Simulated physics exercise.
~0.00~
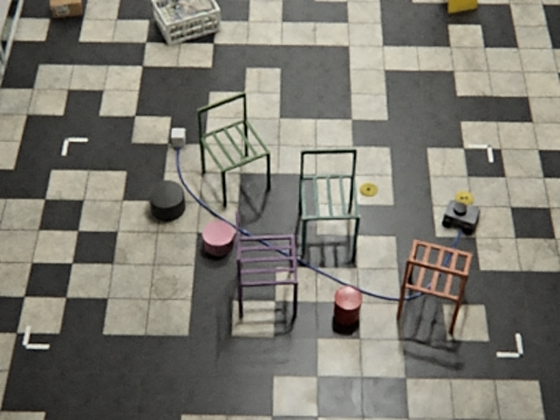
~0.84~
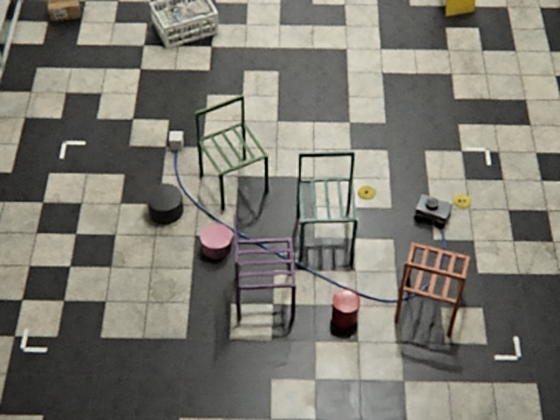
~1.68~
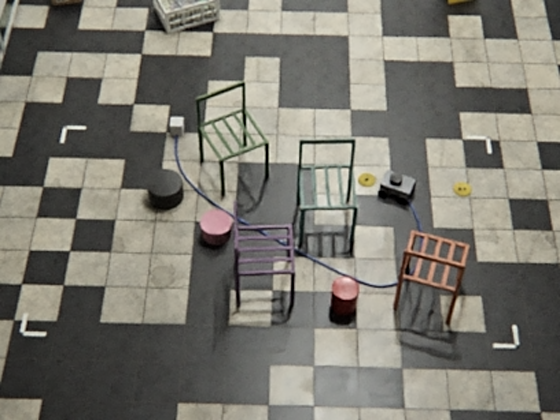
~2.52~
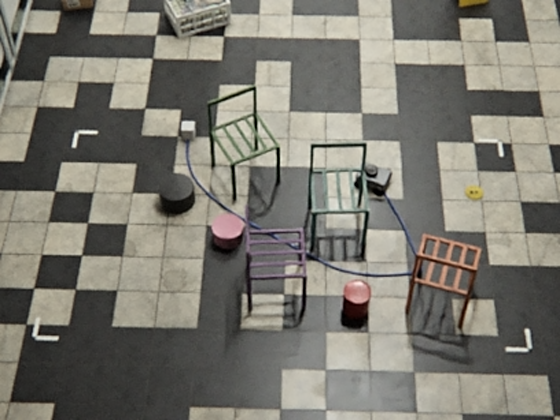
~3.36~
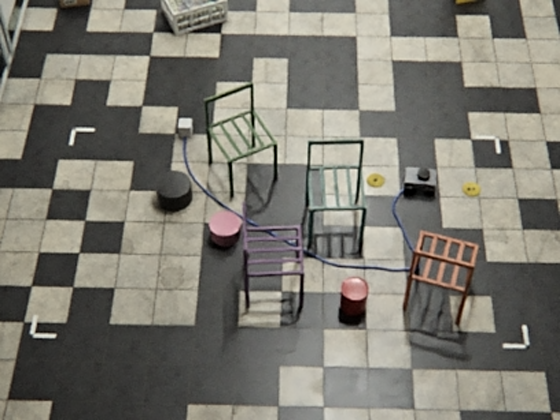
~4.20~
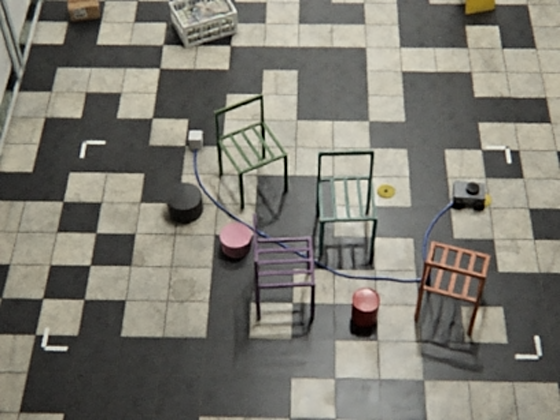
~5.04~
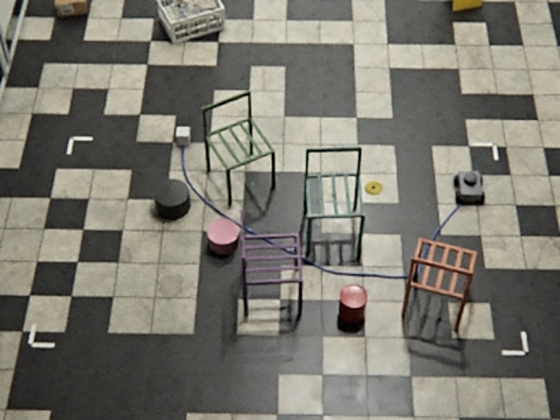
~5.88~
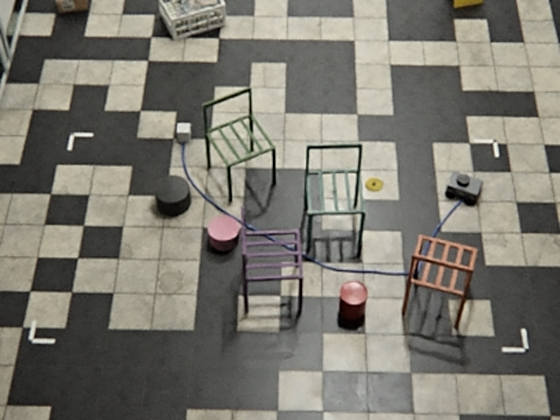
Small dark cart trailing a blue lead rolling left behind the teal chair, then returning right, the chairs staying in place.
